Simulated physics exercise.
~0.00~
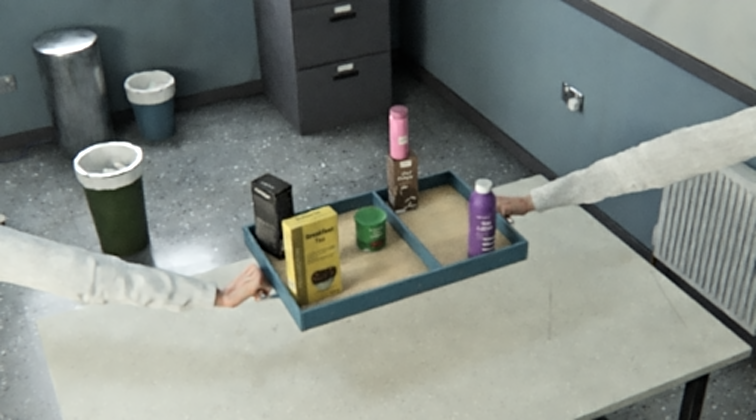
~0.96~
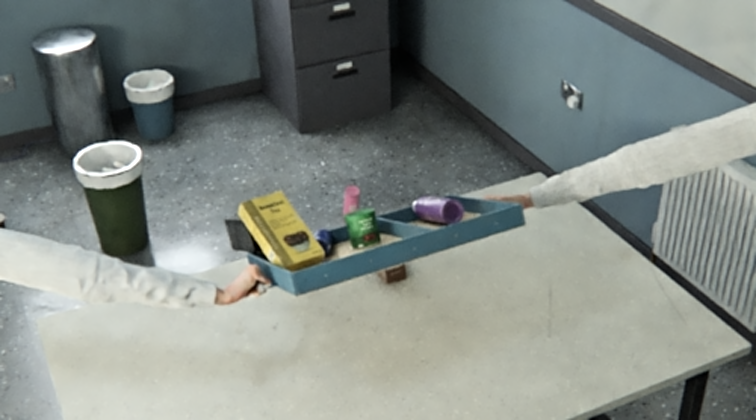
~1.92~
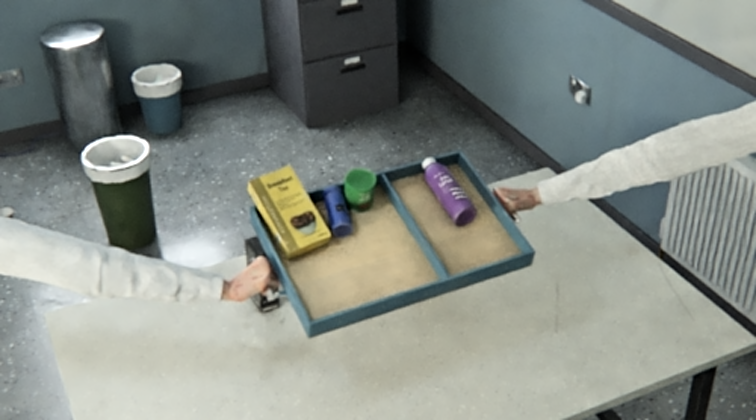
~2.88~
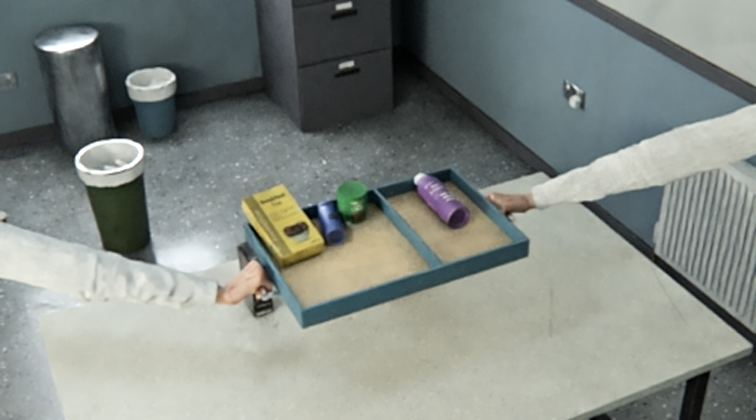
A blue tray held by two hands tipped away over a table, toppling the purple bottle and yellow packet while the pink shaker and two cartons went off, then tilted back and levelled with the green tin upright among toppled items.
